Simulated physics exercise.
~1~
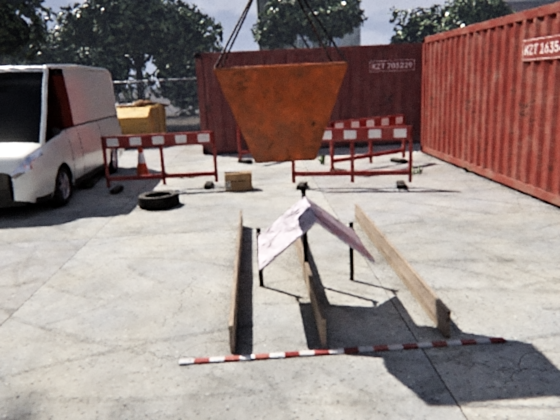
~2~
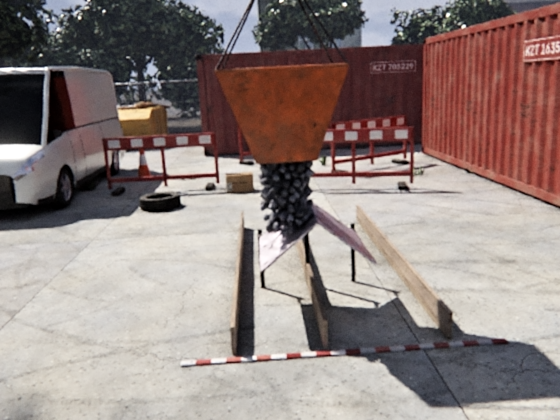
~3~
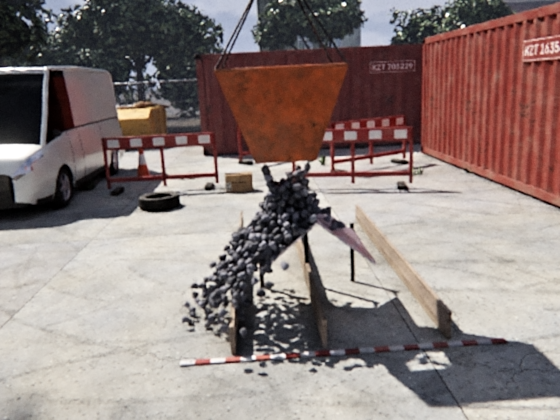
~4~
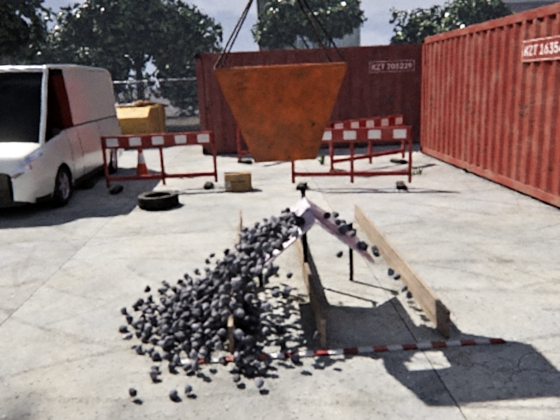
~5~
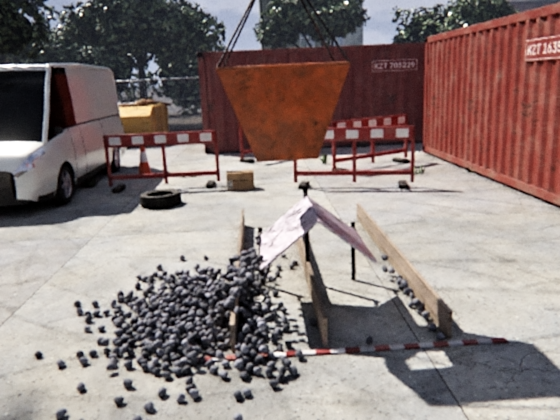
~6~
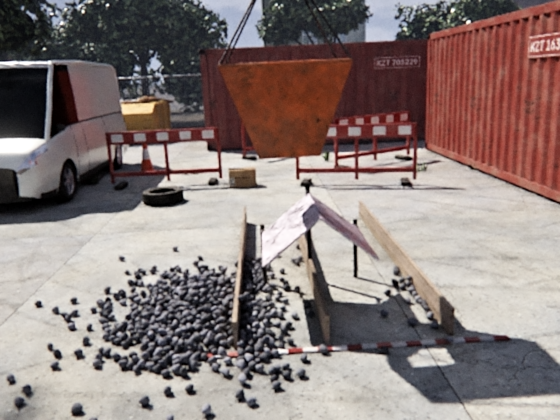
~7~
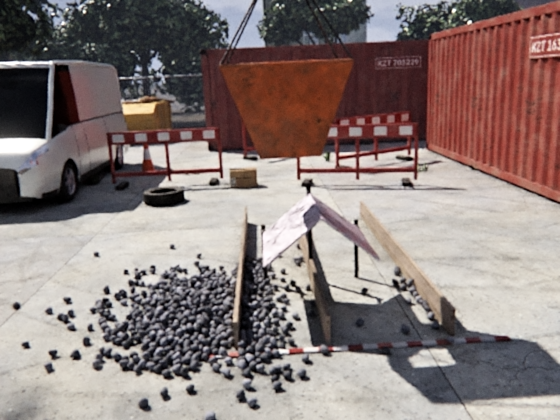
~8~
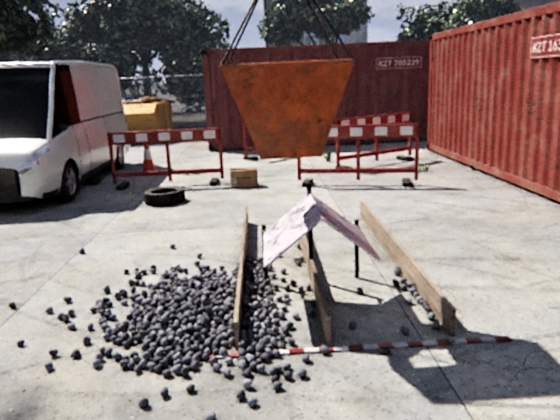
A large rust-orange hopper hangs from cables above a sunlit concrete yard, seen from the front and slightly above, with red containers behind and to the right and a white van at left. Below it, a pale peaked steel roof stands among three wooden boards, near a red-and-white staff. Dark, rounded stones pour from the hopper onto the peak. Most slide down the left slope, spilling over the left board, while a few tumble right. The stones spread and settle, leaving a broad heap outside the left board, some in the left bay and few in the right.
